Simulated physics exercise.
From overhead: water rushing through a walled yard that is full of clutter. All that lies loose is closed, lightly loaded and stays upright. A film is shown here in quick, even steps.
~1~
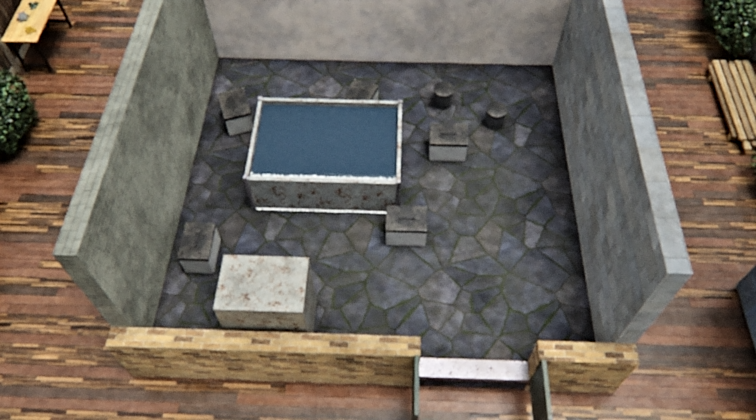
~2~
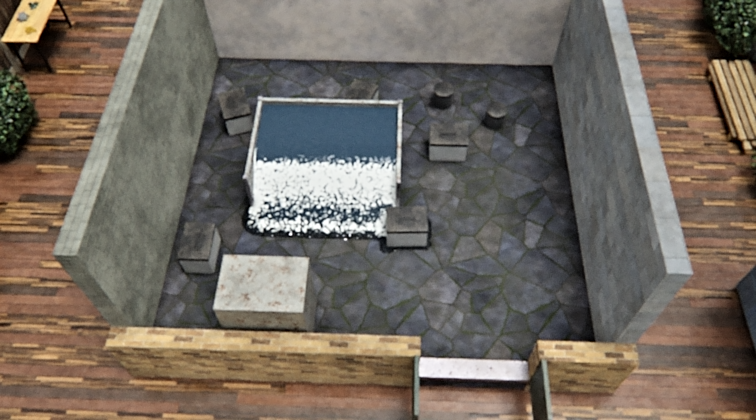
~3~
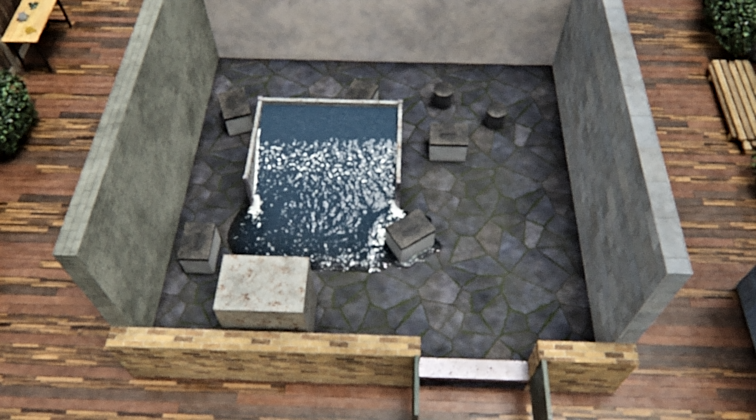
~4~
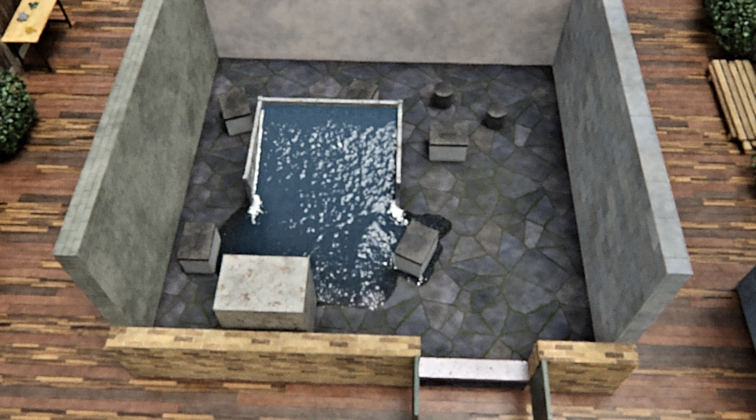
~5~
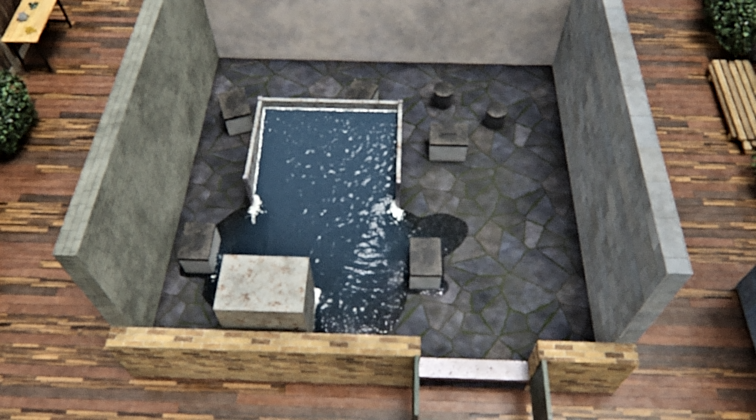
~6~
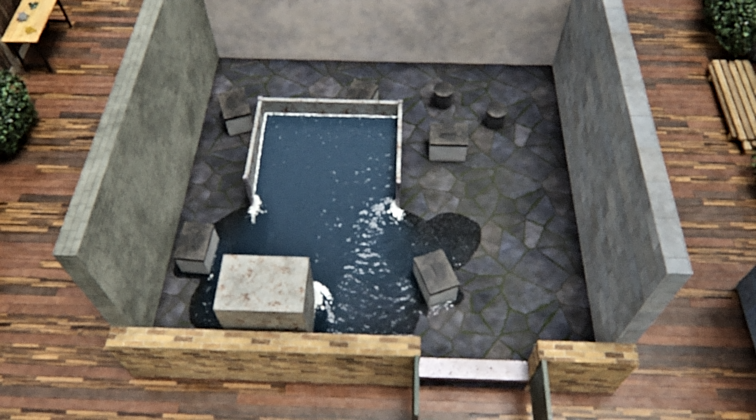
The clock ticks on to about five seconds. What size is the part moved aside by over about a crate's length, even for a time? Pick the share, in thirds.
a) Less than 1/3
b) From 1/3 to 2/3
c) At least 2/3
b.
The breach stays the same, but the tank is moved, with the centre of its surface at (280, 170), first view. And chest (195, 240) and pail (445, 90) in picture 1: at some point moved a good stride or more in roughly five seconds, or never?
Travelled that far, fell short.
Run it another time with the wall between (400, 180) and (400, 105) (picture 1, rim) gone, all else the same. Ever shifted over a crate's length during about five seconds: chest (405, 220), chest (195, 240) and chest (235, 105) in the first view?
Working through them in order, the first not displaced that far, the second not displaced that far and the last not displaced that far.
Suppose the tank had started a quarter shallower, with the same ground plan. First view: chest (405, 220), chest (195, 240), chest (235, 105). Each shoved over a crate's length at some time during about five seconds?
In the order you named them: Went past the threshold, went past the threshold, went past the threshold.
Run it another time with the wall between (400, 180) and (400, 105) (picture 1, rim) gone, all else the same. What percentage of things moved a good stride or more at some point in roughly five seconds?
About 60 per cent.
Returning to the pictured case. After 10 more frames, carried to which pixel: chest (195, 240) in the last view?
(191, 213).
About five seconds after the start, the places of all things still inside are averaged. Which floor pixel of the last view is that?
Mean position: About (379, 104).
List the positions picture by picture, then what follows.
In the first picture, a chest at (407, 218) rests on the ground; a chest at (197, 241), on the bottom; 0 of 7 have shifted.
In the second picture, a chest at (407, 219) rests on the ground; a chest at (197, 241), on the bottom; 0 of 7 have shifted.
In the third picture, a chest at (411, 228) rests on the ground, close to its start; a chest at (197, 241), on the bottom; 1 of 7 have shifted.
In the fourth picture, a chest at (417, 242), on the bottom, a stride from its start; a chest at (197, 241), on the bottom; 1 of 7 have shifted.
In the fifth picture, a chest at (426, 256), on the bottom, a stride from its start; a chest at (197, 241), on the bottom; 1 of 7 have shifted.
In the sixth picture, a chest at (436, 271), on the bottom, a stride from its start; a chest at (194, 241), on the bottom, close to its start; 1 of 7 have shifted.
A moment on, 1 of 7 are well off their spots; 0 afloat.
Next, 1 of 7 are well off their spots; 0 afloat.
Later, 2 of 7 are well off their spots; 1 afloat.
In the end, 3 of 7 are well off their spots, and 3 have been at some point; 1 afloat.
